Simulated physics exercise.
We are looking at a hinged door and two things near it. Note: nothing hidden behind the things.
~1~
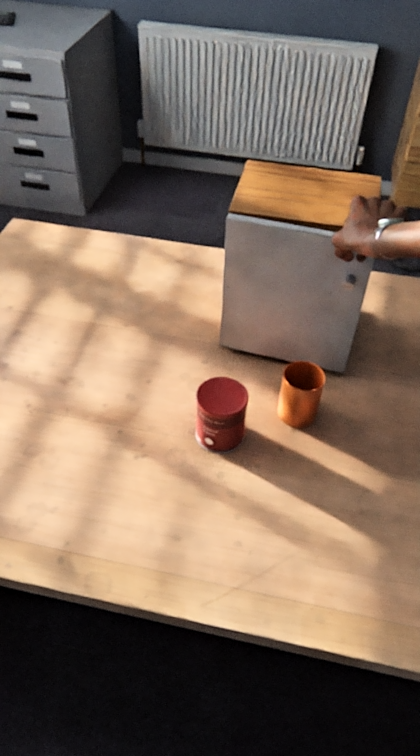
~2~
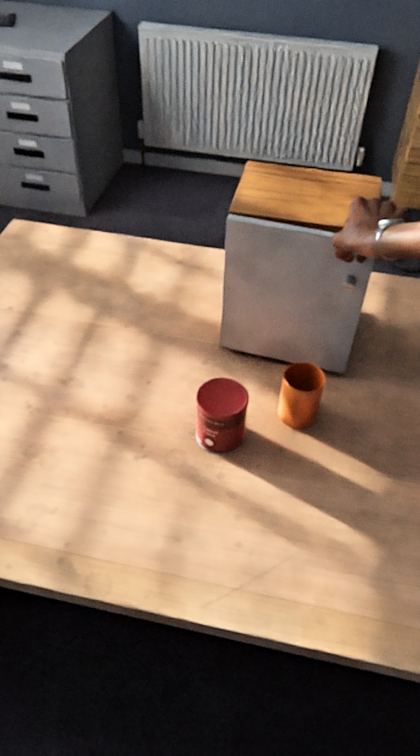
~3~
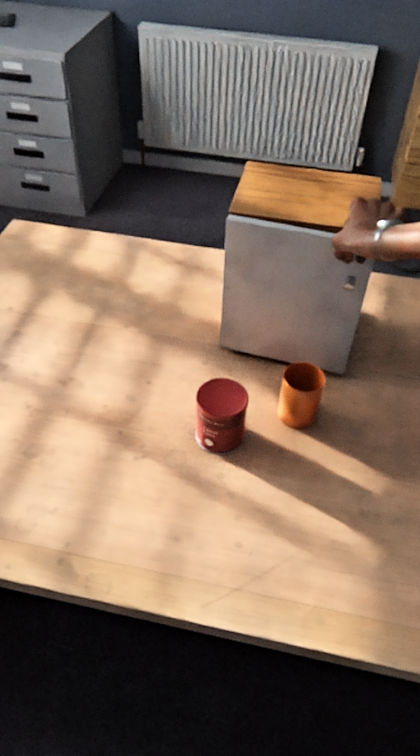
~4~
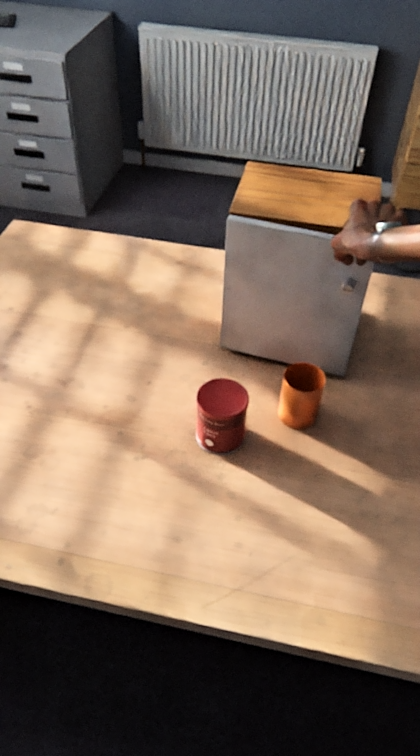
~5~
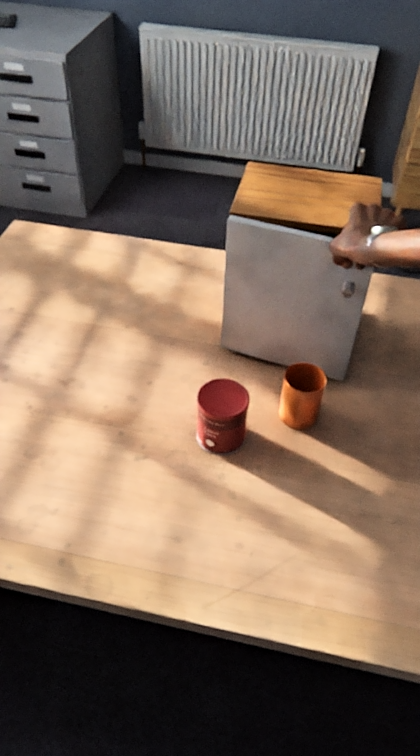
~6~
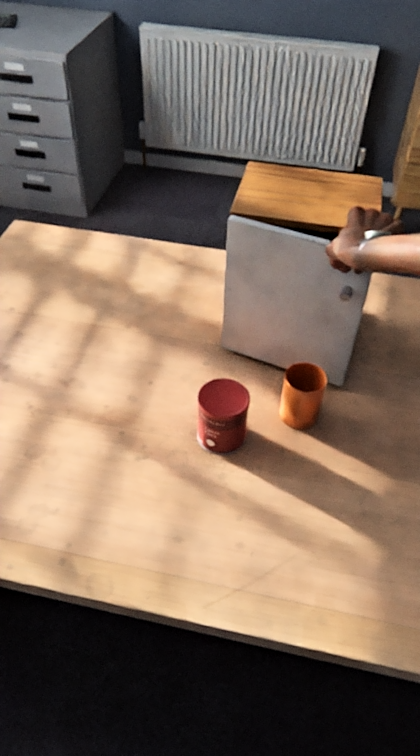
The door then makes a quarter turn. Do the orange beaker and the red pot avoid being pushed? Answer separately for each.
Answer: The orange beaker is pushed; the red pot is pushed.
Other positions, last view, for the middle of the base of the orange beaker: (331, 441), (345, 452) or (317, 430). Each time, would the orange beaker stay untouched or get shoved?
In order, it avoids contact, then avoids contact, and finally is hit.
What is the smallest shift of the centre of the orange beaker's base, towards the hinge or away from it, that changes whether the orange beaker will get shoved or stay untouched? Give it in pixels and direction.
About 32 pixels to the right.
Then, 0.90 s past the last view, door 53° open; orange beaker travelled about its own width near (261, 423); red pot travelled a little near (213, 419).
Then, 1.26 s past the last view, door 69° open; orange beaker travelled well along near (223, 433); red pot travelled about its own width near (178, 421).
Then, 1.56 s past the last view, door 83° open; orange beaker travelled well along near (188, 436); red pot travelled about its own width near (146, 418).
Finally, the orange beaker is pushed along, near (172, 440); the red pot is pushed along, near (134, 417).
